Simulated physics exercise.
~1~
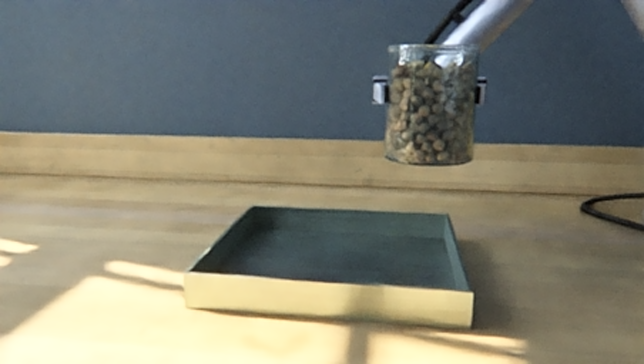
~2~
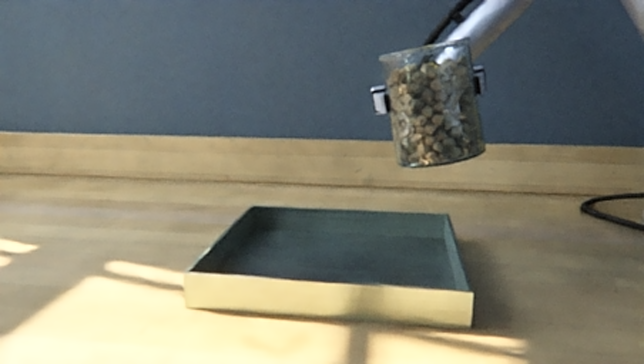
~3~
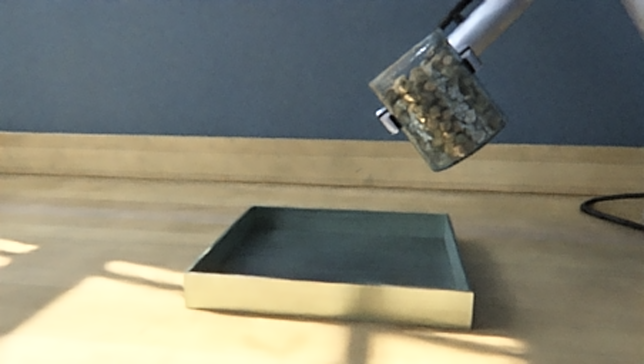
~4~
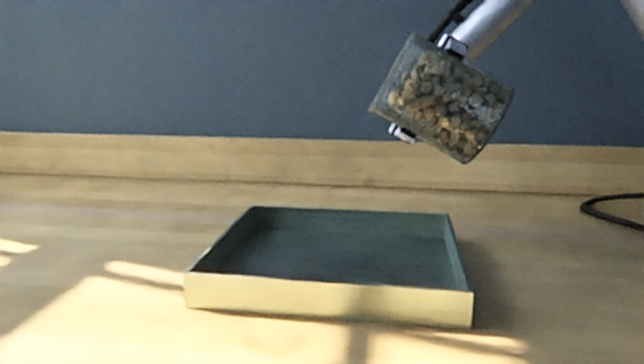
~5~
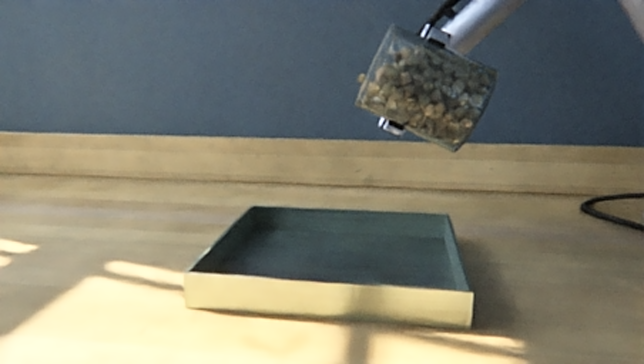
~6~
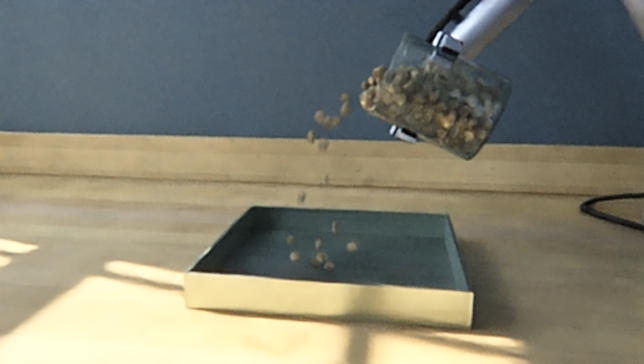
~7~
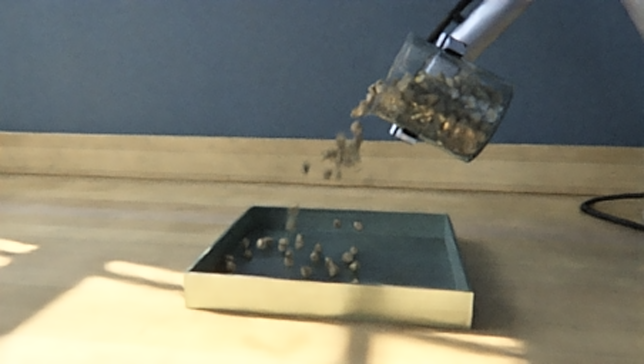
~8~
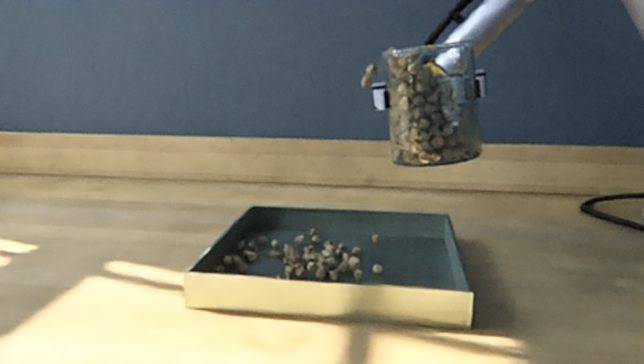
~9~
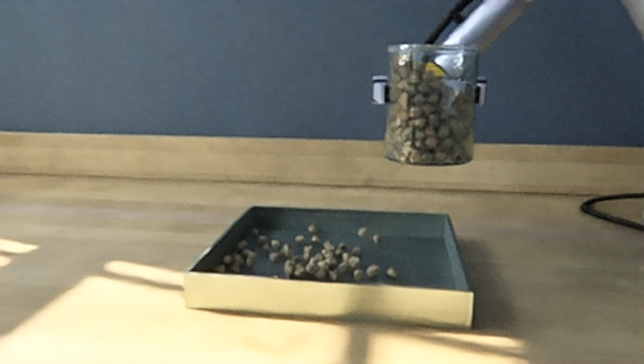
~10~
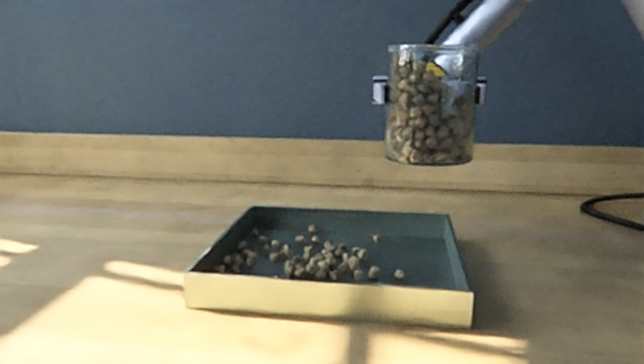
On a sunlit wooden surface against a dark blue wall, a robotic arm tipped a clear beaker of small pebbles leftward over a shallow tray, spilling some in, then swung it upright again, leaving a scattered cluster below and most pebbles still inside.
